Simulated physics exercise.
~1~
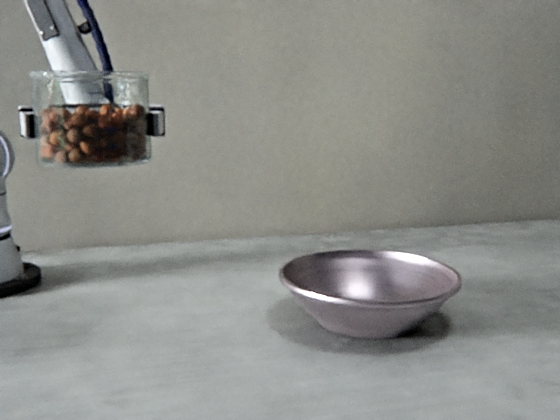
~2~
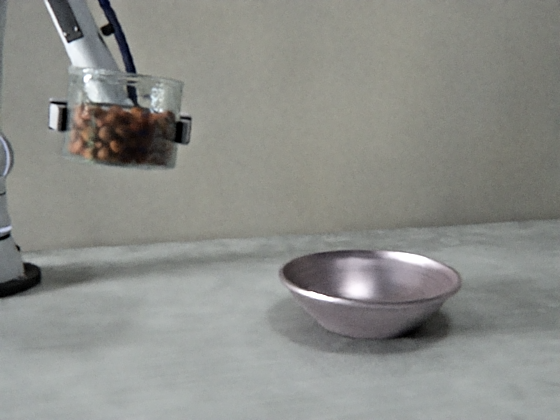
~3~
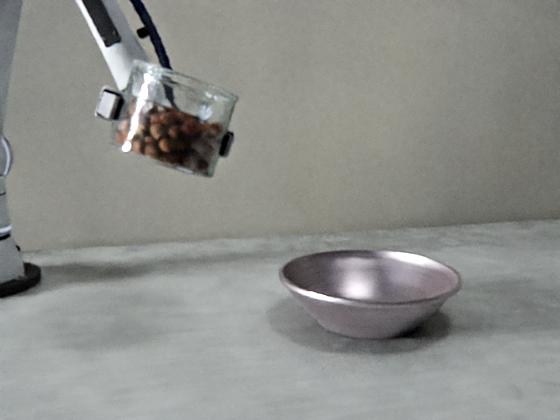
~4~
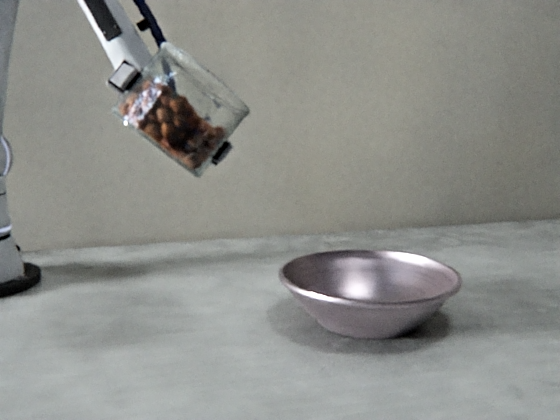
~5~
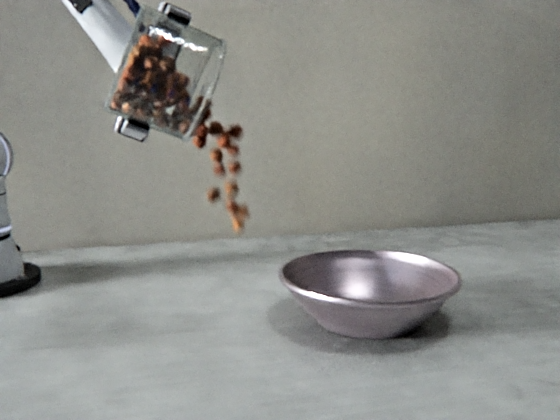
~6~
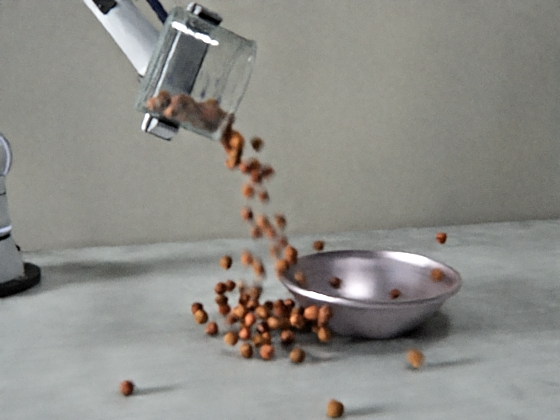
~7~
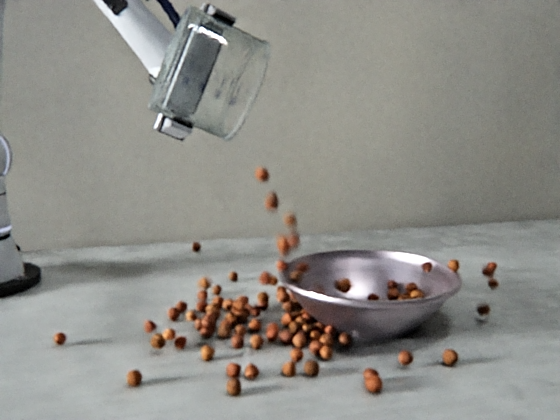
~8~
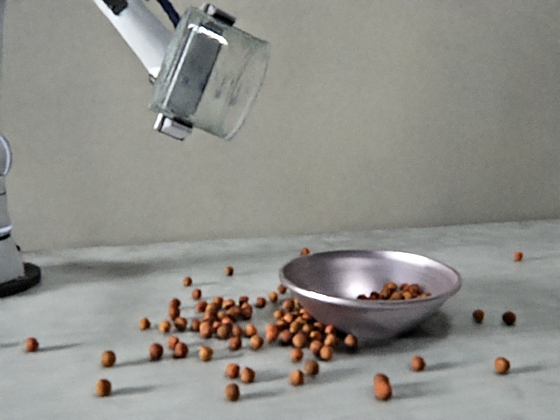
Hazelnuts spilled across a grey table as a robot arm carried a clear beaker to the right and tipped it toward a shallow metal bowl, pouring until it was empty, with most scattered on the table and a smaller share in the bowl.
